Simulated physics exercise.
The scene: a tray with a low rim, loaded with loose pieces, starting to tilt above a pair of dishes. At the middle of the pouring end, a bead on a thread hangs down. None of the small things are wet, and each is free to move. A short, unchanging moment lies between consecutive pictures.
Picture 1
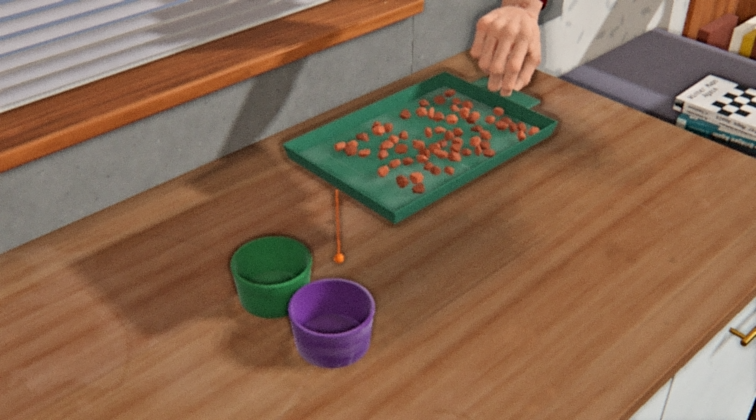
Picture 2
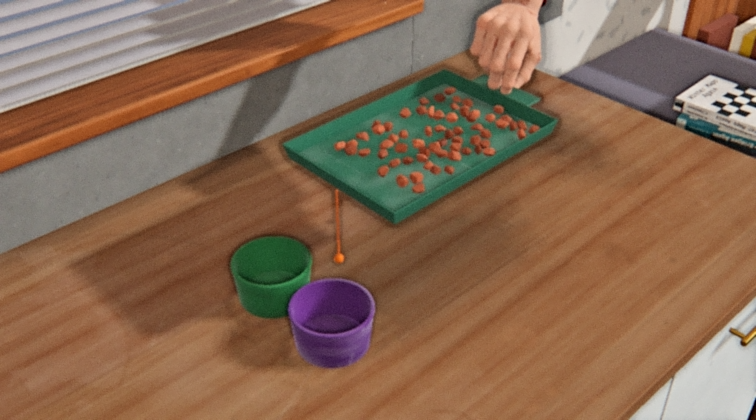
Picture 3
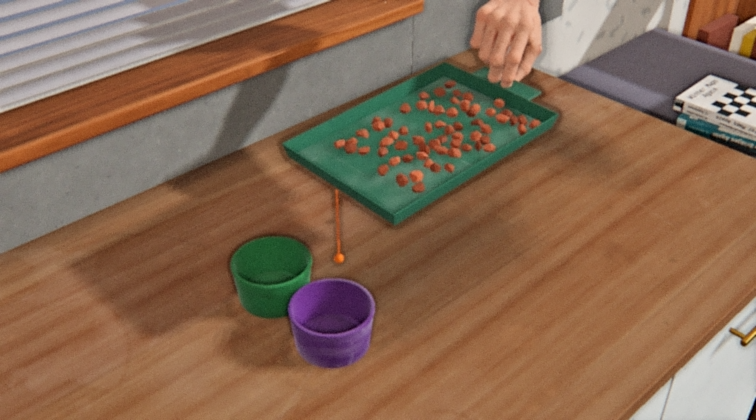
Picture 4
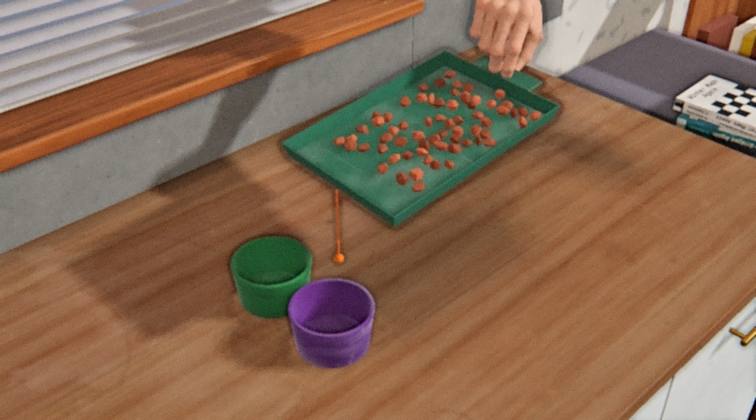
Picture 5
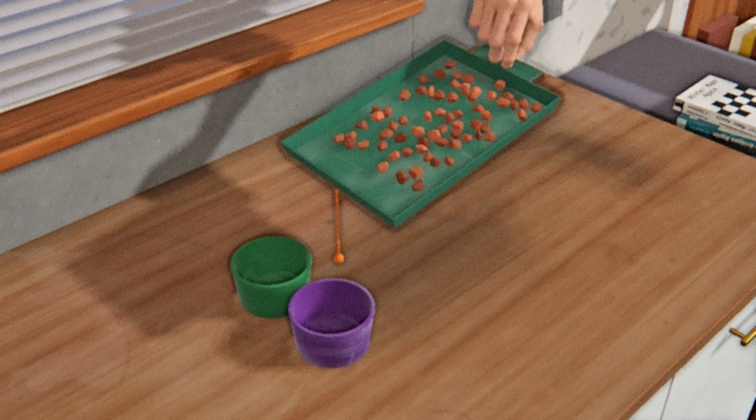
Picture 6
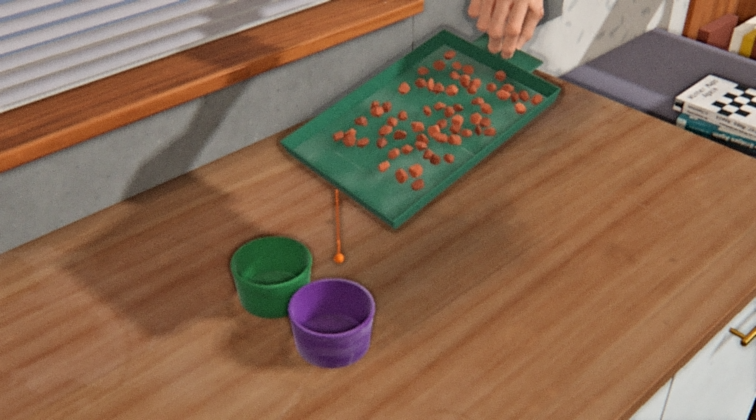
The video shows a hand gradually raising the far end of a green tray scattered with small reddish-brown pieces above a wooden counter, while a bead hangs on a thread near a green dish and a purple dish, both still.
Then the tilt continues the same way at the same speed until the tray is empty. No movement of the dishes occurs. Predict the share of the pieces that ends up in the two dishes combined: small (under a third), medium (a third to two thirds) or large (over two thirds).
Medium.
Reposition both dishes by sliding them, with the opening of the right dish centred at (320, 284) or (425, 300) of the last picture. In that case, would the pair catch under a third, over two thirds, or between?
Earlier place: Less than a third. Later place: Under a third.
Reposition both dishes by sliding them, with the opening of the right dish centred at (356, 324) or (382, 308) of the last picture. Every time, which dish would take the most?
So at the first spot it's the one placed on the right, and at the second spot it's the one placed on the right.
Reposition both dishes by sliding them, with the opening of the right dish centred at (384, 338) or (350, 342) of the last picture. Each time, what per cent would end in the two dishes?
First try: Roughly 60 per cent; second try: Roughly 20 per cent.
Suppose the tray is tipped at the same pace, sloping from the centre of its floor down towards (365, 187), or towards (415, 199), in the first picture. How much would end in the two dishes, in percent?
Lab note: Try one about 80 %, try two 0 %.
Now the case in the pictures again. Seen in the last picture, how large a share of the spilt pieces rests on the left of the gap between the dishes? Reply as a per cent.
Left portion: Around 10 %.
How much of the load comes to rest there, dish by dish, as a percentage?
For the left dish some 0 %, for the right dish some 50 %.
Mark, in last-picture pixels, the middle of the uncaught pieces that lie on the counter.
Somewhere about (395, 369), I'd say.
Soon, tray tipped steeply; all on the tray.
A while on, tray tipped right over; about half on the tray; about a quarter in the right dish; about a quarter outside both; a small part in the air.
Towards the end, tray tipped past a quarter turn; about half in the right dish; about half outside both.
Finally, tray tipped past a quarter turn; about half in the right dish; none in the left dish; about half outside both.
